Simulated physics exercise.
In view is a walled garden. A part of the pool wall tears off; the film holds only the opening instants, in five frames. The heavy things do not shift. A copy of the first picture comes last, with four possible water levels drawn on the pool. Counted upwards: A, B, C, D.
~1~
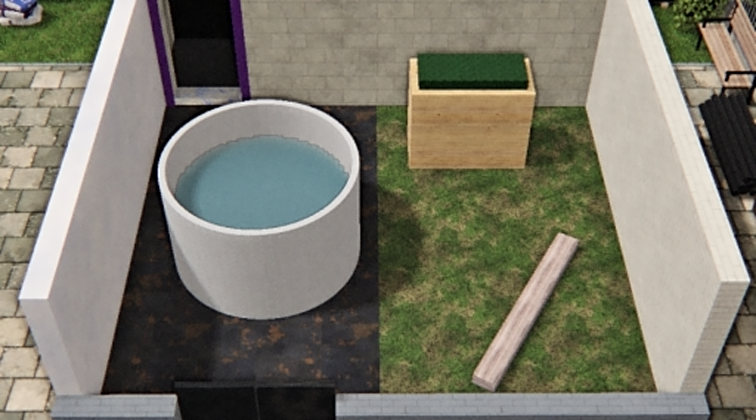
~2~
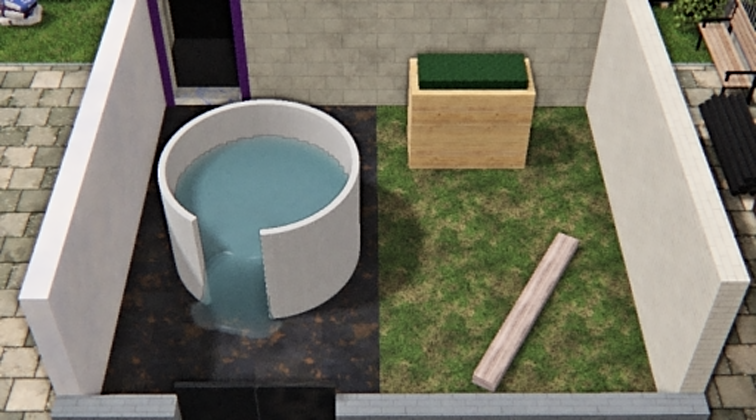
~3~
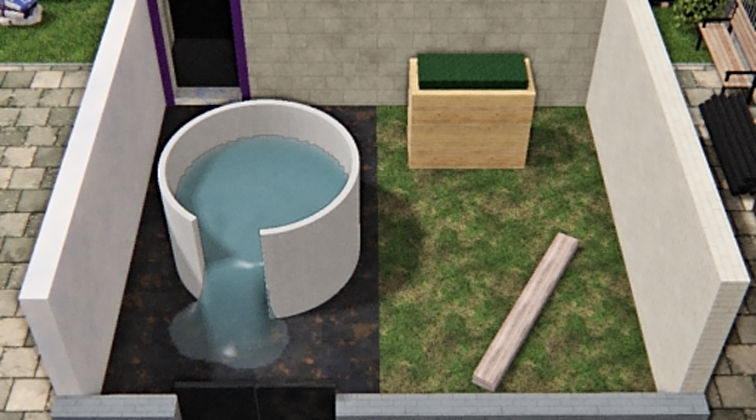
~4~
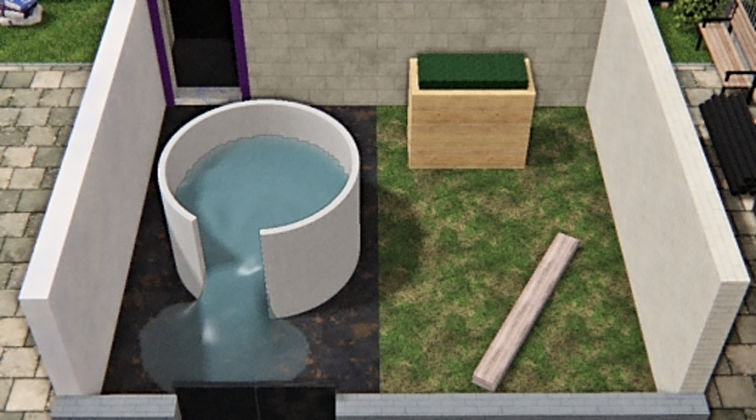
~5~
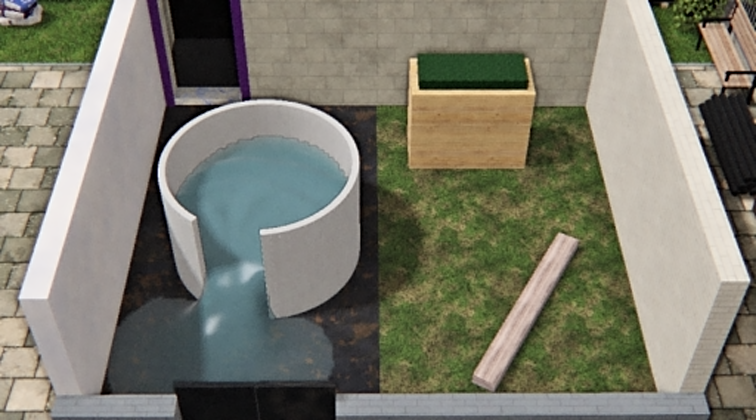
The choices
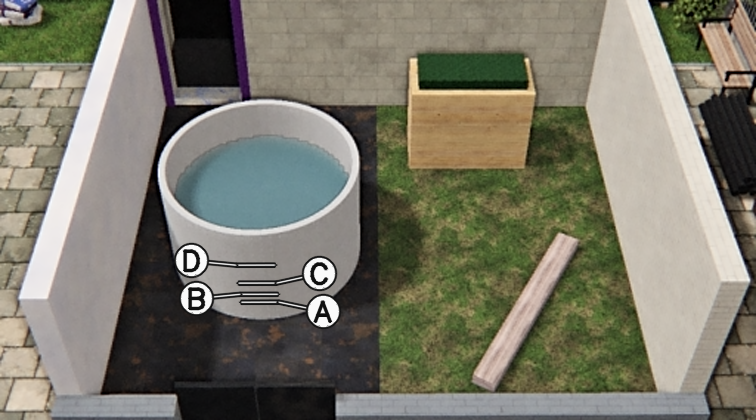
We see a walled garden with a round white pool, a wooden box and a plank on grass; a gap appears in the pool's front wall, and water pours out, spreading across the dark paving toward the front.
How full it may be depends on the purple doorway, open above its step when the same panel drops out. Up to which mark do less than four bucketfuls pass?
C.
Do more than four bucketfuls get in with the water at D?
Yes, that goes wrong.
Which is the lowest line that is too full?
It is D.
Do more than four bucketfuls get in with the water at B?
No.
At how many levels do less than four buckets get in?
Three of the four.
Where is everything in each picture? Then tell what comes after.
Water in the pool at rest, its middle at (263, 194); foot of the purple doorway at (209, 105); shut gate at (257, 391), in the first frame.
Front seen at (199, 304), 1 % of the ground wet, in the second frame.
Front seen at (272, 355), 3 % of the ground wet, in the third frame.
Front seen at (150, 332), 7 % of the ground wet, in the fourth frame.
Front seen at (129, 349), 12 % of the ground wet, in the fifth frame.
On the marked copy, A at (260, 302); B at (259, 294); C at (257, 283); D at (255, 265); from the bottom up A, B, C, D.
With A, nothing gets over.
With B, nothing gets over.
With C, a bucket or two gets in.
With D, about 11 bucketfuls get in.
